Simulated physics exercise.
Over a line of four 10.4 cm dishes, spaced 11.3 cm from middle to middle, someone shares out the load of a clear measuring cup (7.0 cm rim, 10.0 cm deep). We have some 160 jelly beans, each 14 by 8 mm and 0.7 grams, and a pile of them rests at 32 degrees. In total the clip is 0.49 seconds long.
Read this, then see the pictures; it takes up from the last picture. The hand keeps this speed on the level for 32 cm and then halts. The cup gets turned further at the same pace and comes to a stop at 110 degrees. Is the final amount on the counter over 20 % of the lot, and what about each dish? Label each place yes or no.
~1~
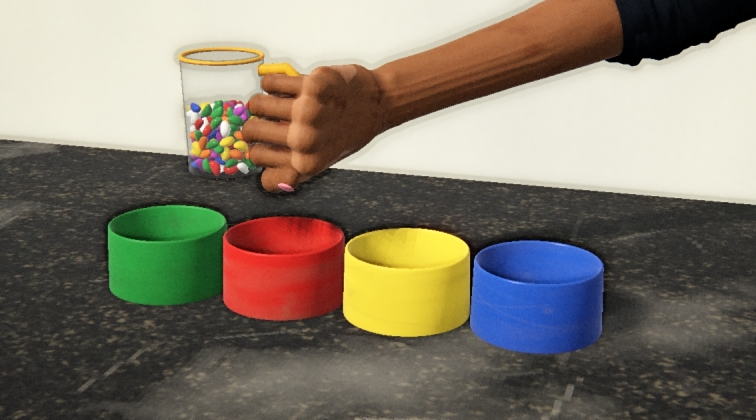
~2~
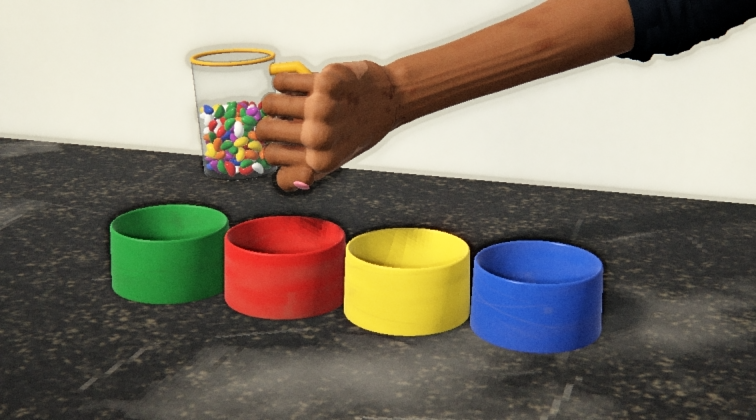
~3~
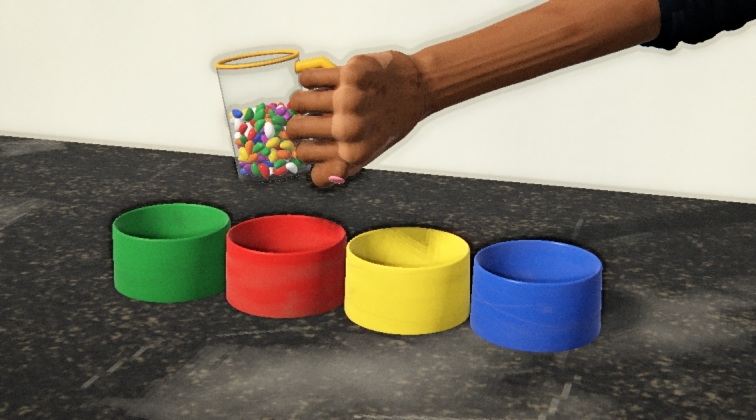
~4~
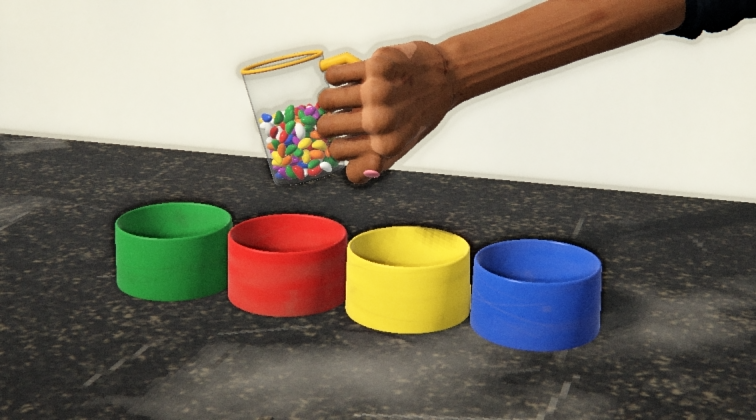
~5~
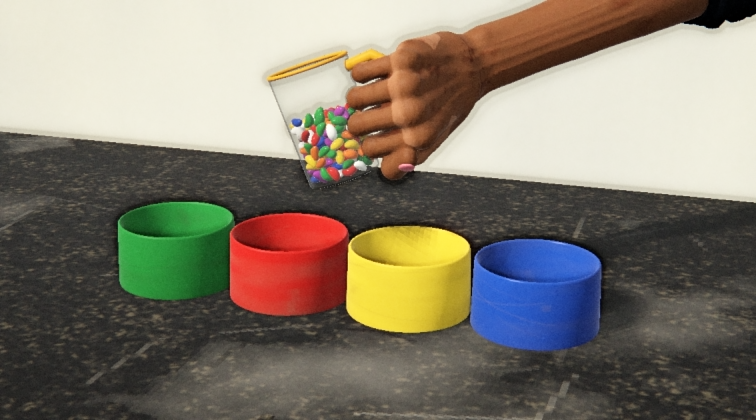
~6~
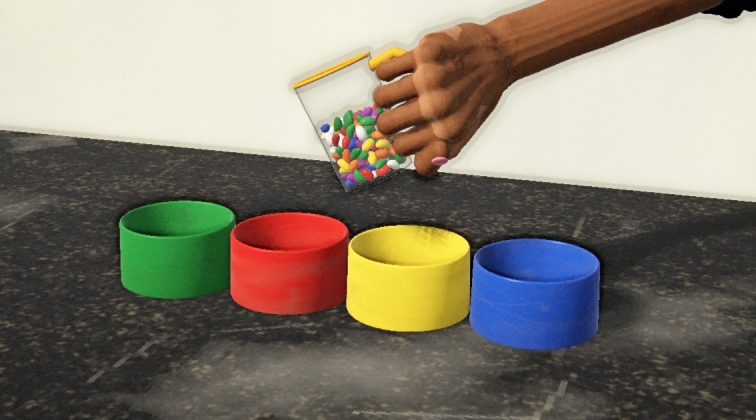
Red: No. Blue: Yes. Green: No. Yellow: No. Counter: No.
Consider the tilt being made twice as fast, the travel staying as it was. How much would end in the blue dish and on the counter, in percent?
In that case I'd put blue at 80 and the counter at 0.
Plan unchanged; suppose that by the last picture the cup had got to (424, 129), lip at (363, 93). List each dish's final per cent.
It'd finish with red at 0, blue at 100, green at 0 and yellow at 0.
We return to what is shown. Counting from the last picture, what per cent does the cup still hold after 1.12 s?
Roughly 100 %.
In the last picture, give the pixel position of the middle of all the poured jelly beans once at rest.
In the last view, approximately (519, 301).
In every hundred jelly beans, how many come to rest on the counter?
The answer is roughly 0 per cent.
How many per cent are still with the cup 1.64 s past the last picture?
Roughly 55 in a hundred.
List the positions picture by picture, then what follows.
In the first frame, cup at (224, 113), tilt 0 degrees, lip at (184, 54), moved 0.0 cm; middle of the pieces at (226, 136); green dish at (168, 224); red dish at (284, 236); yellow dish at (407, 249); blue dish at (539, 263).
In the second frame, cup at (237, 114), tilt 2 degrees, lip at (196, 57), moved 1.1 cm; middle of the pieces at (240, 137).
In the third frame, cup at (266, 116), tilt 8 degrees, lip at (221, 63), moved 3.7 cm; middle of the pieces at (271, 139).
In the fourth frame, cup at (296, 118), tilt 14 degrees, lip at (246, 69), moved 6.3 cm; middle of the pieces at (303, 141).
In the fifth frame, cup at (326, 121), tilt 20 degrees, lip at (272, 77), moved 9.0 cm; middle of the pieces at (335, 143).
In the sixth frame, cup at (355, 123), tilt 26 degrees, lip at (298, 85), moved 11.6 cm; middle of the pieces at (366, 144); green dish at (178, 219); red dish at (290, 232); yellow dish at (409, 246); blue dish at (537, 261).
Then, 0.67 s after the last picture, tilt 65 degrees; cup holds 100 %.
Then, 1.12 s after the last picture, tilt 92 degrees; cup holds 100 %.
Then, 1.64 s after the last picture, tilt 110 degrees; cup holds 55 %, blue 40 %.
In the end, red 0 %, blue 100 %, green 0 %, yellow 0 %, counter 0 %.
